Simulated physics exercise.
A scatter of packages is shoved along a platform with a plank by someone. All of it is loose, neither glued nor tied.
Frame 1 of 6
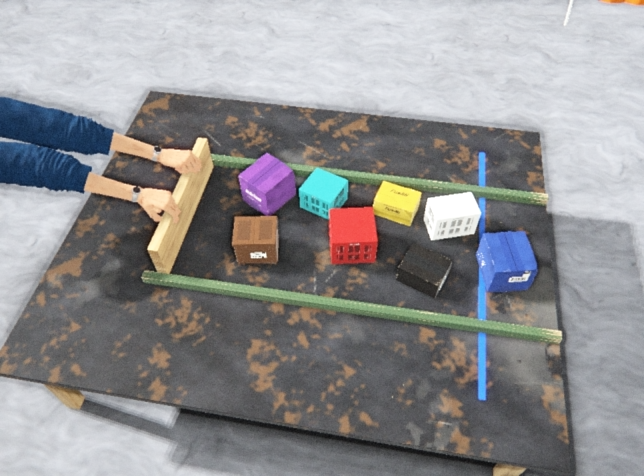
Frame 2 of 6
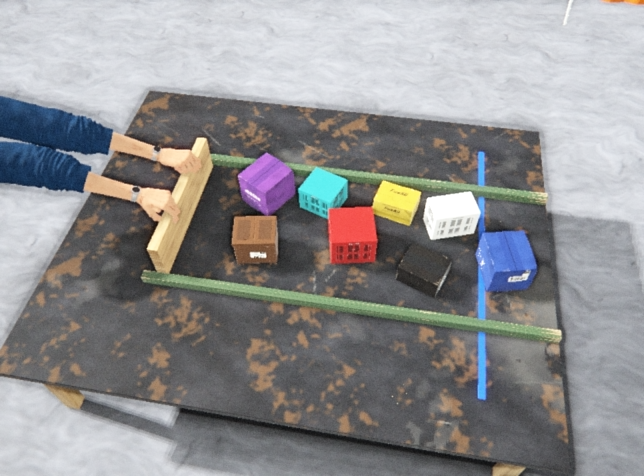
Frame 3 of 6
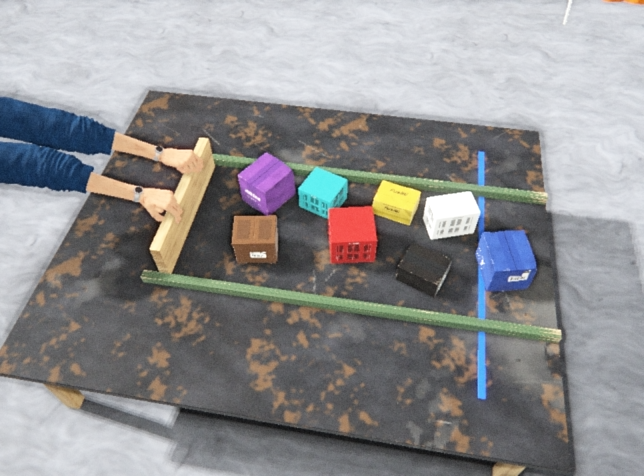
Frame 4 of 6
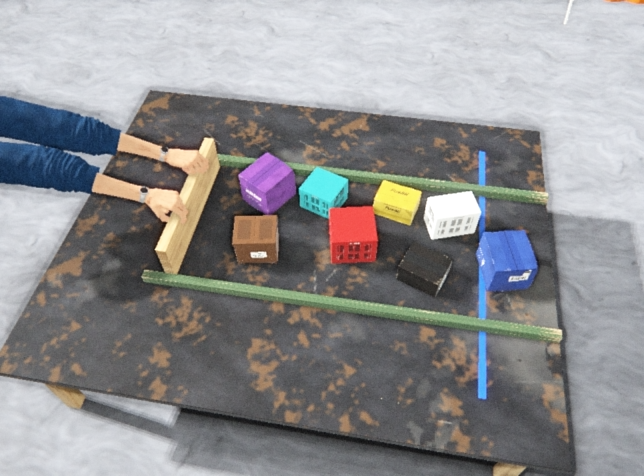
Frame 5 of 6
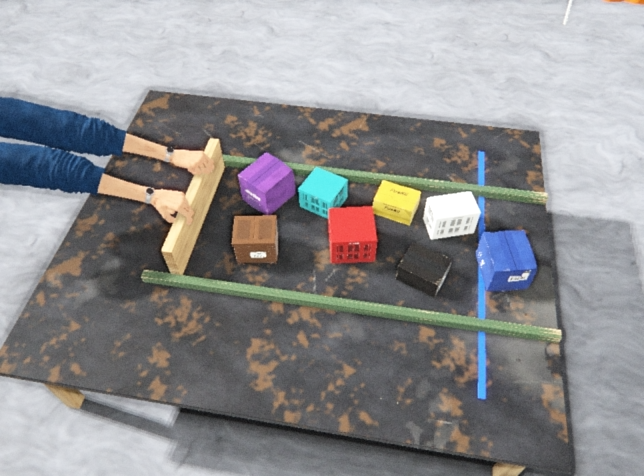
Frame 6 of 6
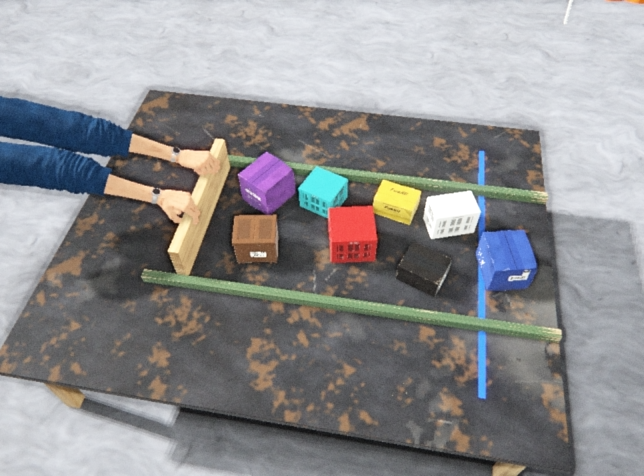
On a dark, rust-blotched platform above a pale grey floor, seen from above at an angle by a still camera, two green strips run lengthwise and a blue line crosses the right side. Between the strips sit purple, turquoise, yellow, white, brown, red and black boxes, with a blue one at the line. Two hands at left slide a wooden plank slightly rightward, while the boxes stay still.
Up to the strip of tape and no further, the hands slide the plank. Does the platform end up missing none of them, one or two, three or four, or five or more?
I foresee three or four drops here.
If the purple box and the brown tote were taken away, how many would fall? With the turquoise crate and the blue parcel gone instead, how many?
1 in the first case and 1 in the second.
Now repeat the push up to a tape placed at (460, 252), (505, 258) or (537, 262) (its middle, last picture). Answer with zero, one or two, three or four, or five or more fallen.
Result per tape, in order - one to two / more than four / more than four.
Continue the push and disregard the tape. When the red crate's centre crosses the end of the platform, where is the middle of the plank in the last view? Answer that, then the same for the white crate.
(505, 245) and (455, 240), more or less.
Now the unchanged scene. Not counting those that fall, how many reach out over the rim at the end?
My count gives 3.
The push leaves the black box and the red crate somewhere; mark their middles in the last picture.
First: About (549, 307); second: About (533, 246).
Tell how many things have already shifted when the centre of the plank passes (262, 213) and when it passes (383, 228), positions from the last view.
Well, it's 3 at the first one and 7 at the second.
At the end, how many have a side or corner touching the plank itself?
The count is 2.
A little later, none off yet; blue parcel at rest near (505, 260); white crate at rest near (451, 215); black box at rest near (424, 269).
Next, none off yet; blue parcel at rest near (505, 260); white crate shifted about its own width near (501, 225); black box shifted a little near (436, 277).
Later still, none off yet; blue parcel shifted a little near (528, 267); white crate shifted well along near (547, 236); black box shifted about its own width near (488, 293).
When it is over, the number that fall off is three or four; down, yellow box, white crate and blue parcel.
